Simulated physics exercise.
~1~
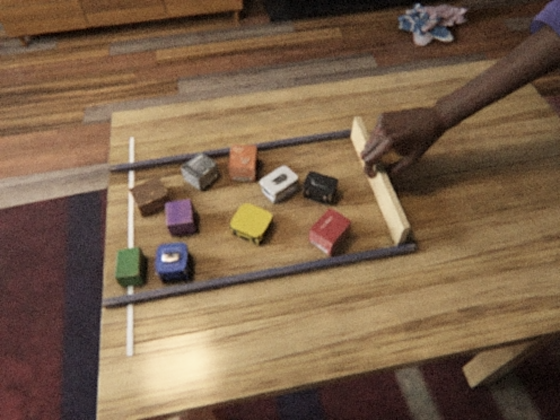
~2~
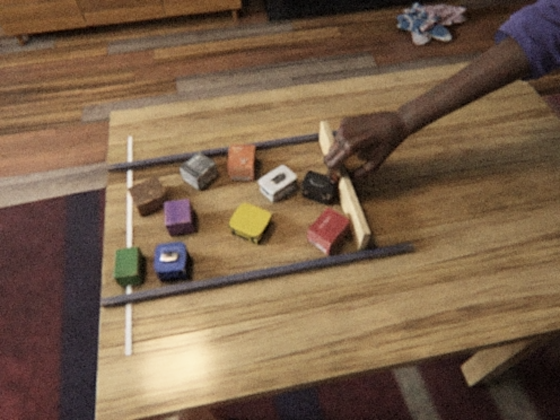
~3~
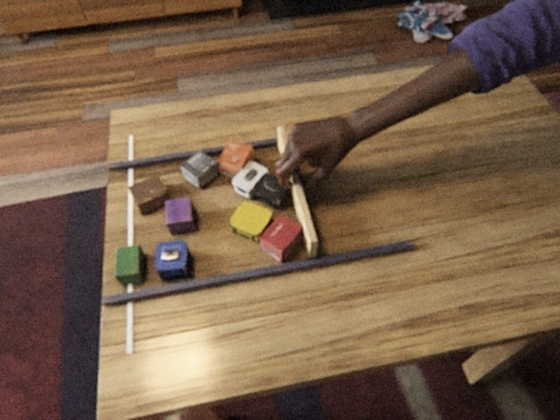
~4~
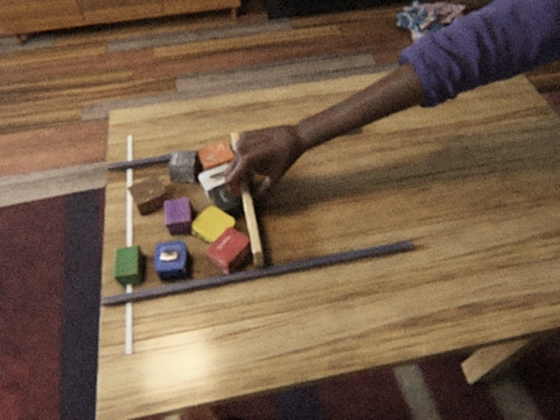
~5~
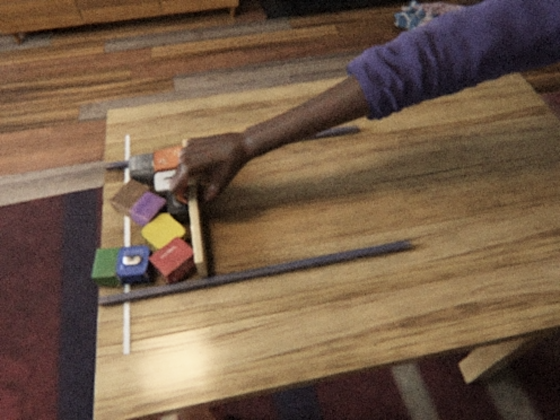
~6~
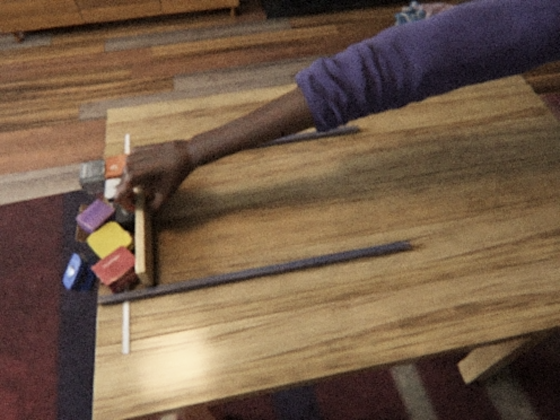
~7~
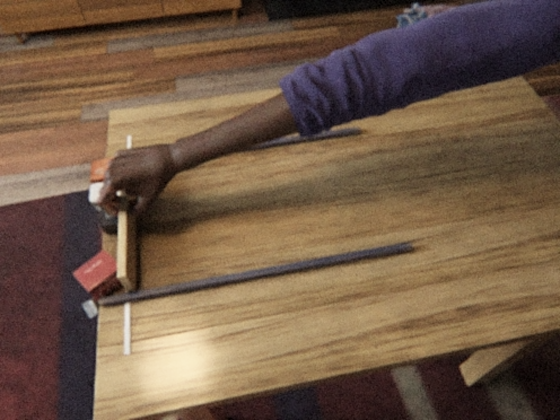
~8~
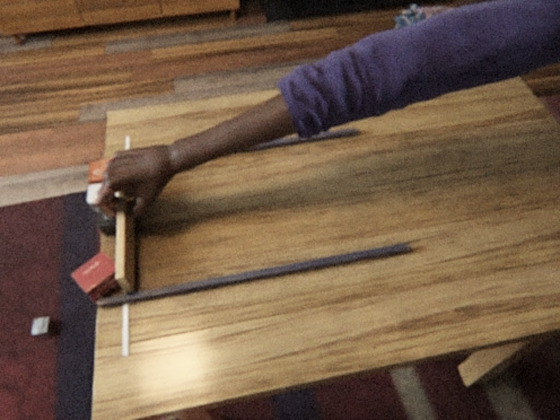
A hand sliding a wooden board left along a tabletop channel, sweeping colourful blocks together and pushing most off the table's end.
